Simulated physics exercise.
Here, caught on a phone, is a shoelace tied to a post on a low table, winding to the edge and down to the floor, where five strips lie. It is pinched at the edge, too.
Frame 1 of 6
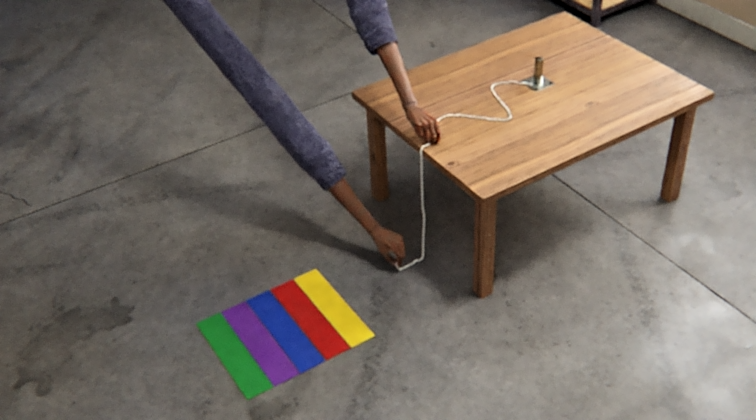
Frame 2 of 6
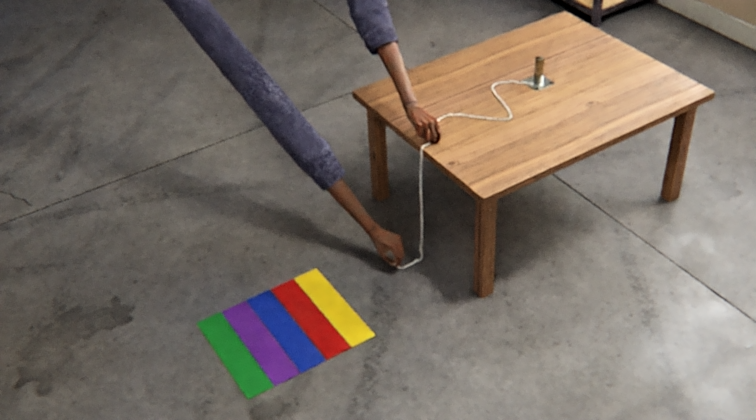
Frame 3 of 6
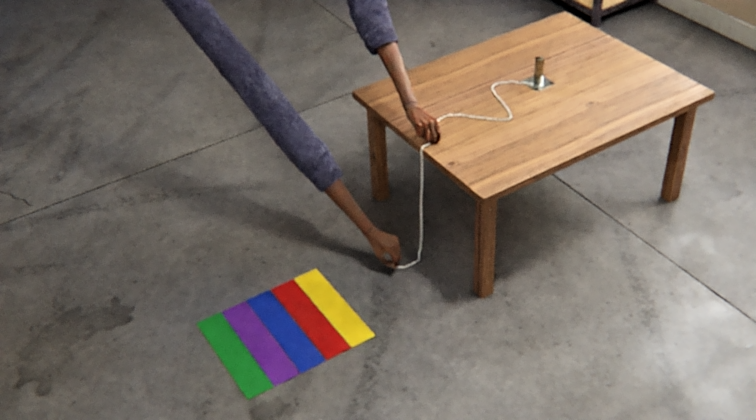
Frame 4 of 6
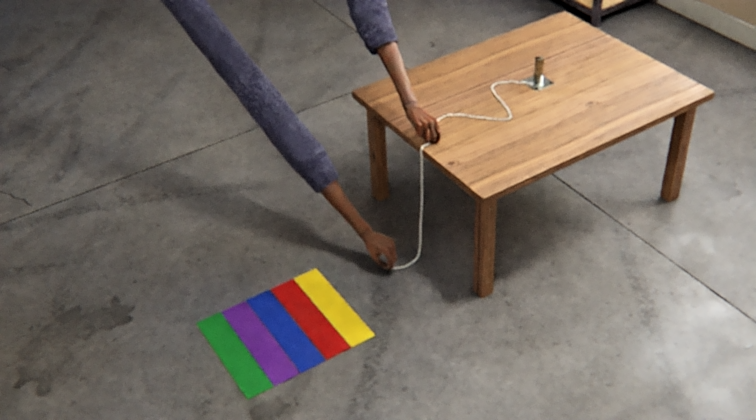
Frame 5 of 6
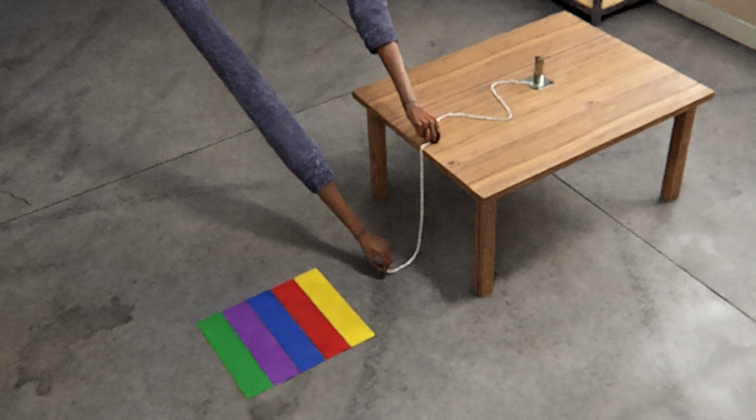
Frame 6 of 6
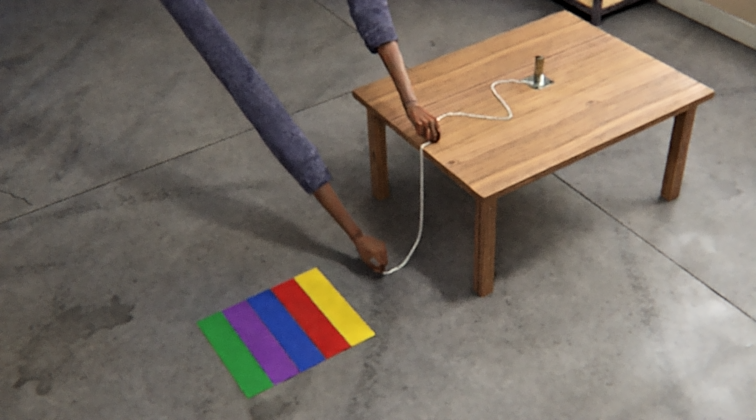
In this clip, one hand pinches a white cord at the edge of a wooden table, where it runs from a small post, while the other draws its lower end slightly left near five coloured strips on the floor.
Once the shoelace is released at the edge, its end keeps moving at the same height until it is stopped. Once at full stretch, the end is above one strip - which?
The end stops over the green strip.
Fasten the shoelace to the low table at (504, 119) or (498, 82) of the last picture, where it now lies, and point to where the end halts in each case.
In order of the tries, it's near (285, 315) and near (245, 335).
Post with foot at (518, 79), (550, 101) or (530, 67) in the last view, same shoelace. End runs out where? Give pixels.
Somewhere near (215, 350), (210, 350) and (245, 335), in that order.
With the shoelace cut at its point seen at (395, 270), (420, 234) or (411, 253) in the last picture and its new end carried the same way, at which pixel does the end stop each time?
The pixels are (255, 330), (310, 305) and (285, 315), in the order of the tries.
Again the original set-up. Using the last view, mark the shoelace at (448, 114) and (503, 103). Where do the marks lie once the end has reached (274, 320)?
Positions: (415, 157) for the first, (474, 112) for the second.
Soon after, end near (274, 320); over blue.
After that, end near (244, 334); over purple.
At the stop, end near (227, 342); over green. Over green.
